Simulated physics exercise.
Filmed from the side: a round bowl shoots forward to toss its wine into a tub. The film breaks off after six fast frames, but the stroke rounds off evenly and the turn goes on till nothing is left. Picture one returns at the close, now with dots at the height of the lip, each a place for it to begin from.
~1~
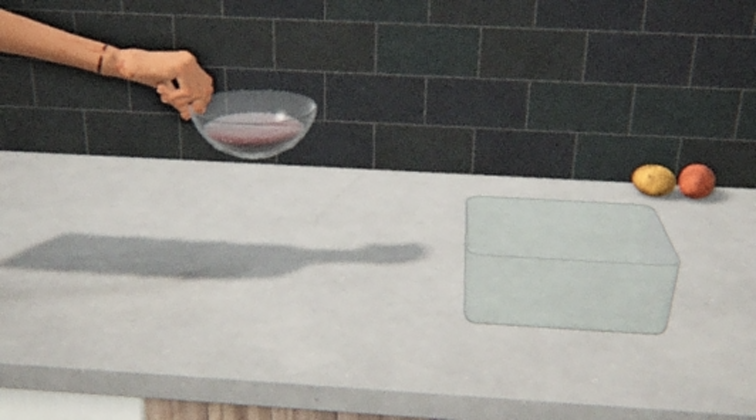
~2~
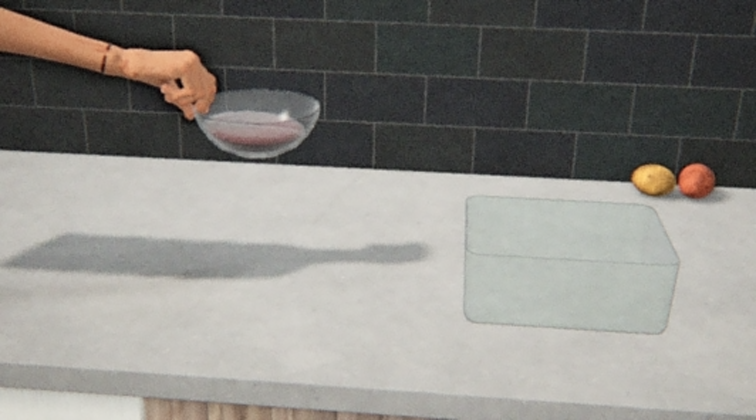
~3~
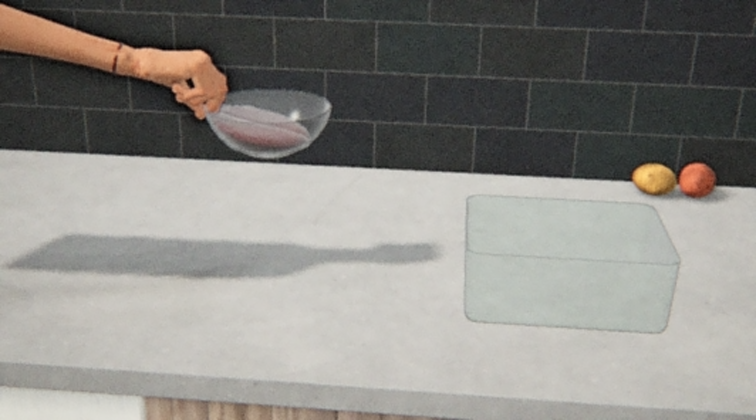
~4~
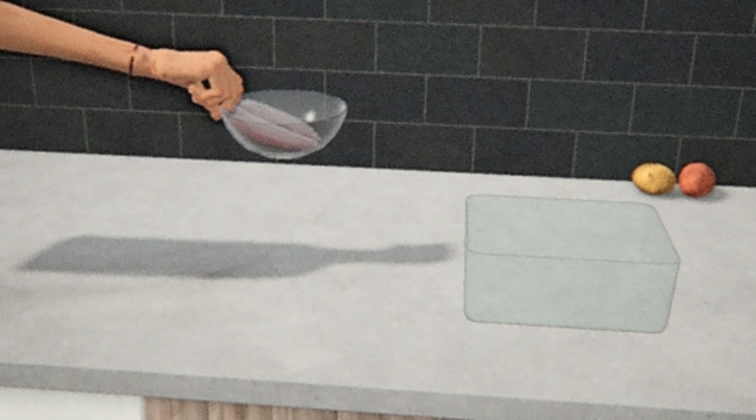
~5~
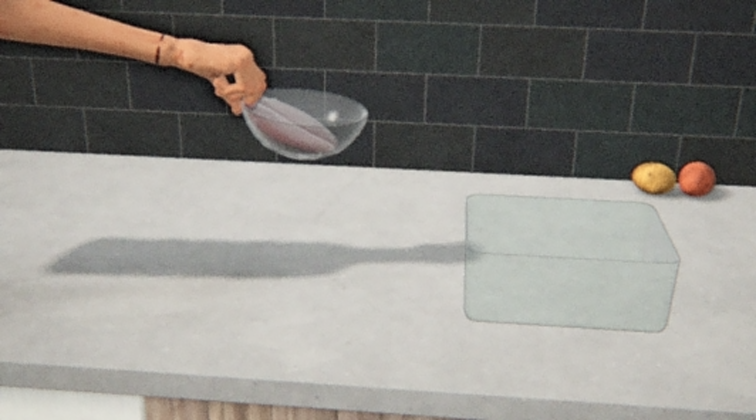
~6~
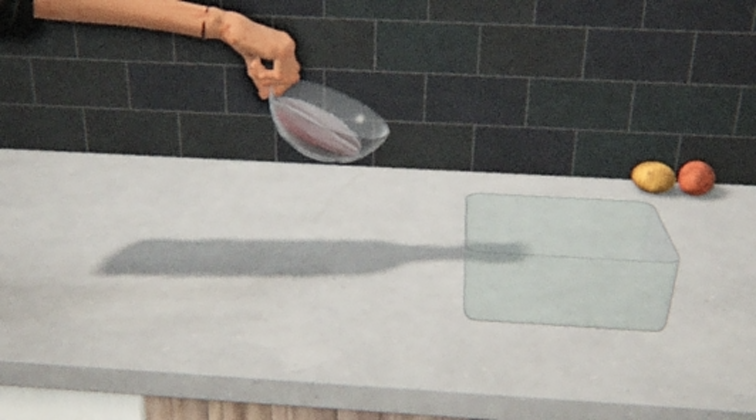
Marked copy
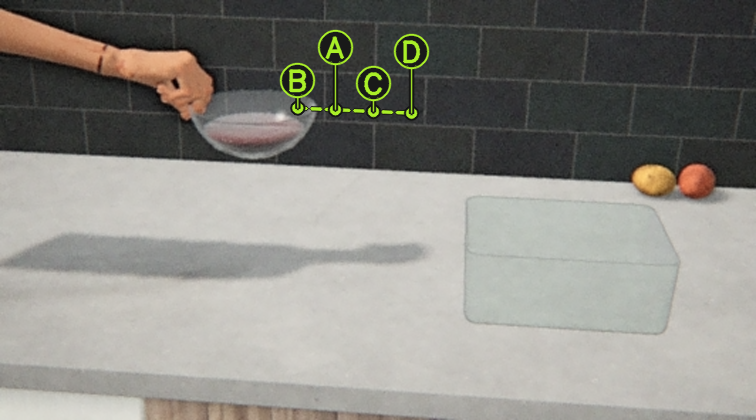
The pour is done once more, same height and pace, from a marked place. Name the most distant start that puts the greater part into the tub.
Dot A.
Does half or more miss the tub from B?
Yes, that goes wrong.
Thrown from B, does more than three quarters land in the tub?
No.
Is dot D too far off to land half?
No, that is safe.
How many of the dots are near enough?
Three of the four.
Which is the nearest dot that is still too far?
B it is.
On the marked copy, A at (335, 109); B at (297, 108); C at (373, 111); D at (411, 113).
For dot A, about 70 % lands in the tub, 22 % falls short and 8 % goes beside or beyond.
For dot B, about 22 % lands in the tub, 74 % falls short and 4 % goes beside or beyond.
For dot C, about 81 % lands in the tub, 4 % falls short and 15 % goes beside or beyond.
For dot D, about 81 % lands in the tub, 5 % falls short and 14 % goes beside or beyond.
